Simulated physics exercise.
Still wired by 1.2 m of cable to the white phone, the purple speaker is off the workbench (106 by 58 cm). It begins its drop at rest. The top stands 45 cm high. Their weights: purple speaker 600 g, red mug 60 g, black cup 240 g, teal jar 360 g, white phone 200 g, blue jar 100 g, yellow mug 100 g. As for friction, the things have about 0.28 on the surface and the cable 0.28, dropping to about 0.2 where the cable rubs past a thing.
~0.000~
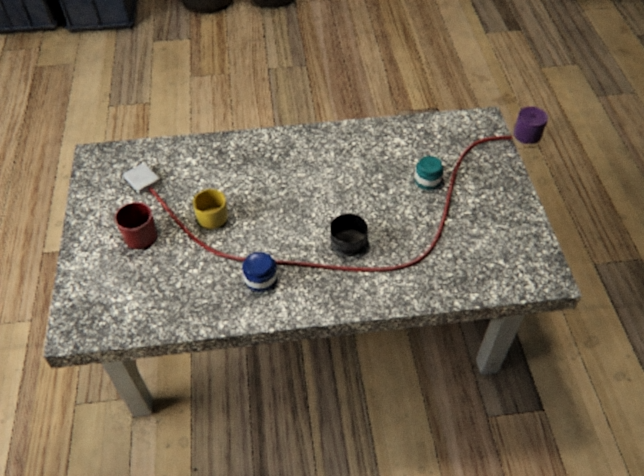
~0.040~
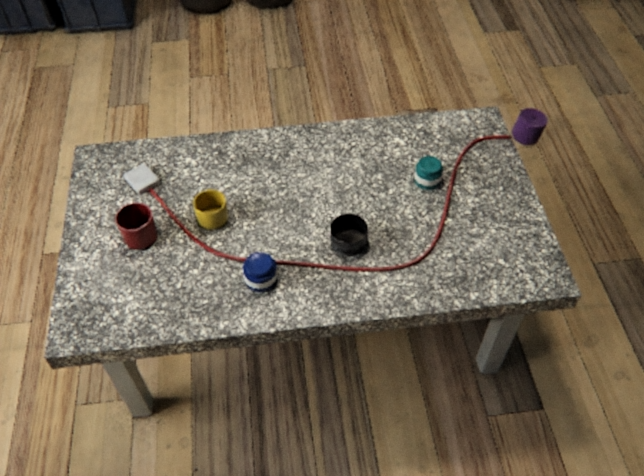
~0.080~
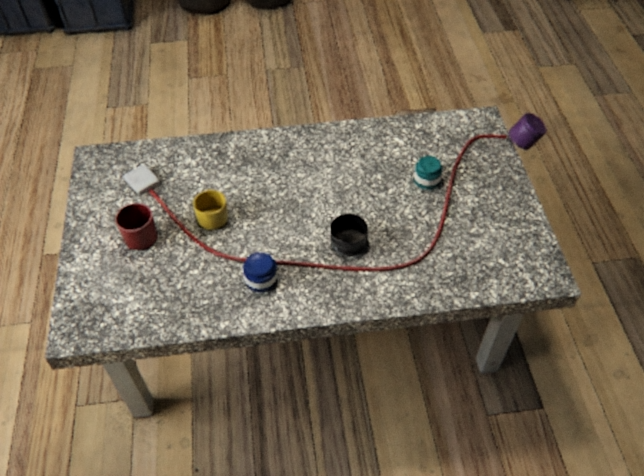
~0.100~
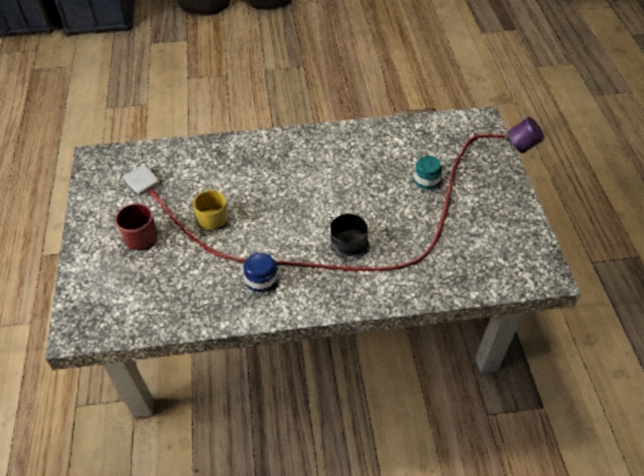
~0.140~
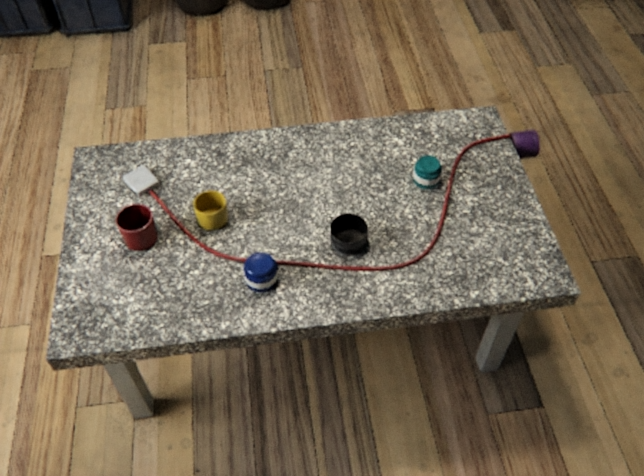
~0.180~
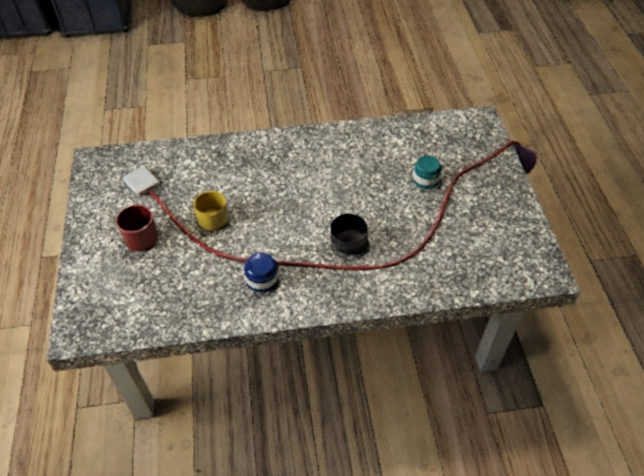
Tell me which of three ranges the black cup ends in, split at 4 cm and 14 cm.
It is displaced greatly.
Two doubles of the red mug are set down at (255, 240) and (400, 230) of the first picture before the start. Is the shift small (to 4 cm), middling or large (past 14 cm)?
The first would move a long way, and the second would move a long way.
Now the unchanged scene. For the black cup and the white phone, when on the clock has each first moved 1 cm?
Approx. times - black cup: 0.28 s, white phone: 0.28 s.
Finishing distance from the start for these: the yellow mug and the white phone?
The yellow mug ends up around 25 cm from its start and the white phone around 40 cm.
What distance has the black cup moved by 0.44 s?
The black cup is around 15 cm from where it began.
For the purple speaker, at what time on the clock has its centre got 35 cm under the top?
Roughly 0.36 s.
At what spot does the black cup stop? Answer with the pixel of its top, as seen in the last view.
In the last view, the top sits at about (346, 141).
By 0.4 s, the cable's tail end at (223, 215); black cup 16 cm off its start, white phone 19 cm off its start, yellow mug 15 cm off its start.
By 0.7 s, the cable's tail end at (285, 239); black cup 26 cm off its start, white phone 37 cm off its start, yellow mug 23 cm off its start.
By 0.9 s, the cable's tail end at (293, 243); black cup 26 cm off its start at (345, 141), white phone 40 cm off its start at (286, 252), yellow mug 23 cm off its start at (271, 138).
By 1.2 s, the cable's tail end at (293, 243); black cup 26 cm off its start, white phone 40 cm off its start, yellow mug 23 cm off its start.
By 2.4 s, the cable's tail end at (293, 243); black cup 26 cm off its start at (346, 141), white phone 40 cm off its start at (286, 252), yellow mug 23 cm off its start at (272, 138), purple speaker over the edge.
